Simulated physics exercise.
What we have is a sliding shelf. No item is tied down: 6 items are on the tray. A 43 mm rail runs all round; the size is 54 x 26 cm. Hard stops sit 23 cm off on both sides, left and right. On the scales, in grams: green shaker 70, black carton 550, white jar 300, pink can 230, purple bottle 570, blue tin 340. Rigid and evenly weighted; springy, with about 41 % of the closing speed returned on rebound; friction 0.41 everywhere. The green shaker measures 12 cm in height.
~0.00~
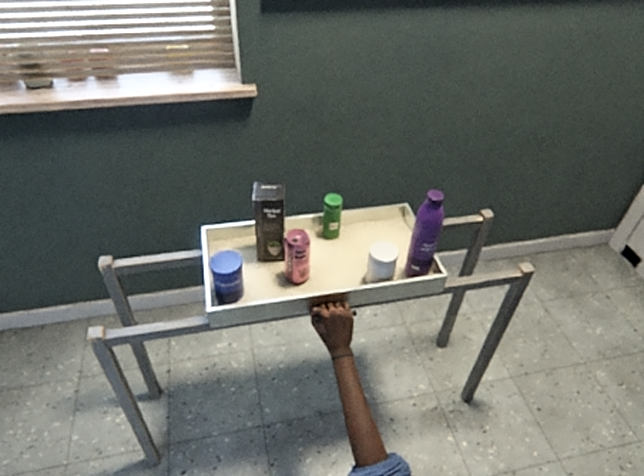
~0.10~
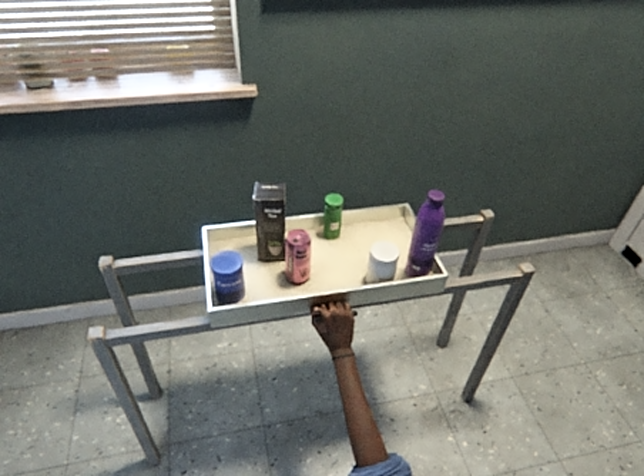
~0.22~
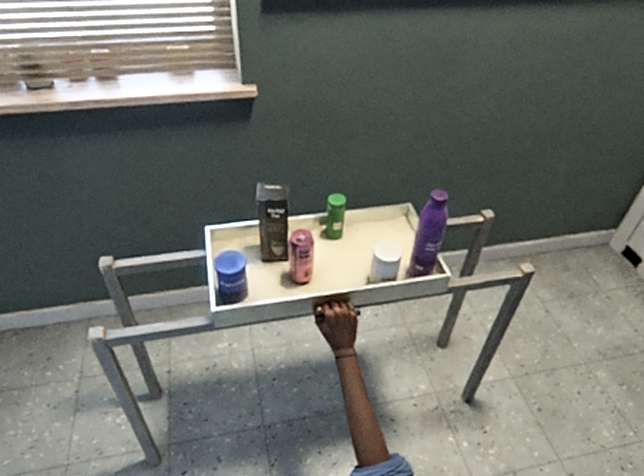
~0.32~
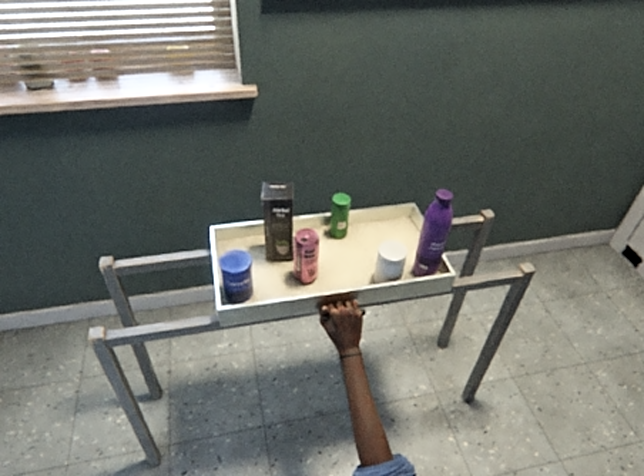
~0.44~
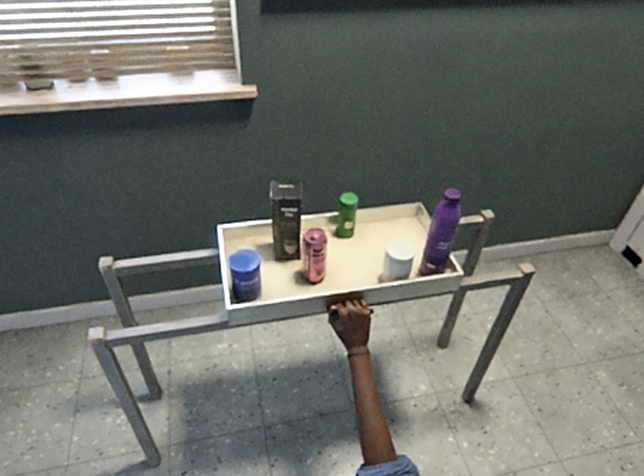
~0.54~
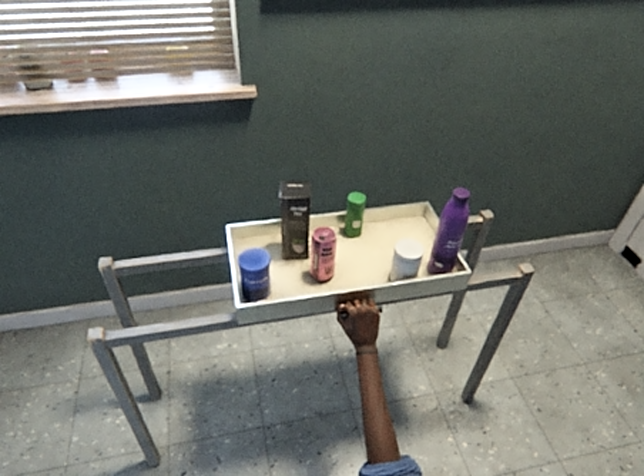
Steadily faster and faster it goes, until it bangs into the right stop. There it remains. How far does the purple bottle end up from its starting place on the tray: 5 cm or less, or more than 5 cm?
Stationary, more or less.
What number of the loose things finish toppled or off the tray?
So, 0 in all.
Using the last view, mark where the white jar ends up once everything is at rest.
Resting point, approx. (479, 253) px.
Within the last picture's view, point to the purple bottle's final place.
It settles at around (516, 225).
After 1.04 s, tray 23 cm right.
After 1.14 s, tray 23 cm right; purple bottle leaning 7° near (521, 223); green shaker leaning 8°; black carton leaning 4°.
After 1.54 s, tray 23 cm right; purple bottle leaning 3° near (518, 224); white jar slid 2 cm; blue tin slid 2 cm.
At rest (2.4 s), all 6 in place, give or take 5 cm. Seen from the same camera at the end, purple bottle near (515, 225).
